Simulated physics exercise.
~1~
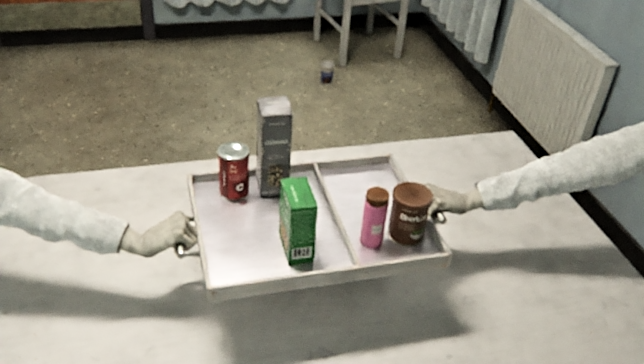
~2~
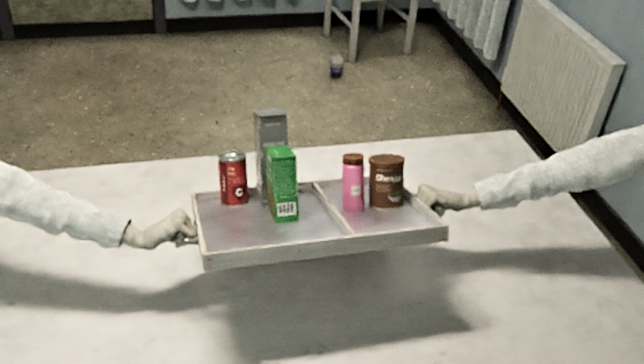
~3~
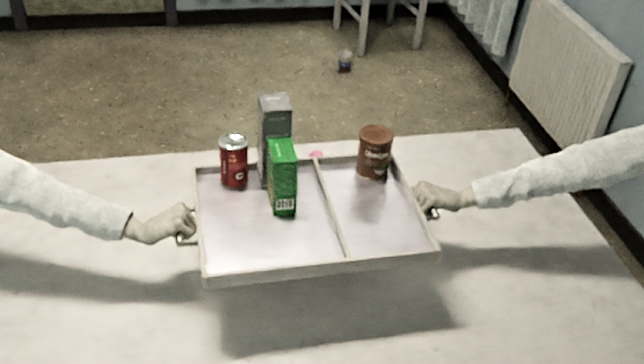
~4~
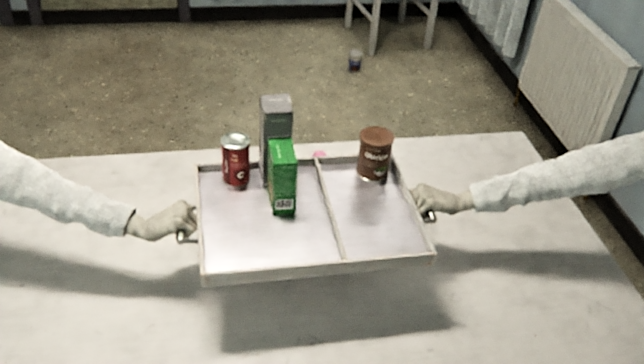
On a pale tabletop, two hands tilting a tray away and levelling it, its packages sliding and the pink shaker toppling off the far edge.
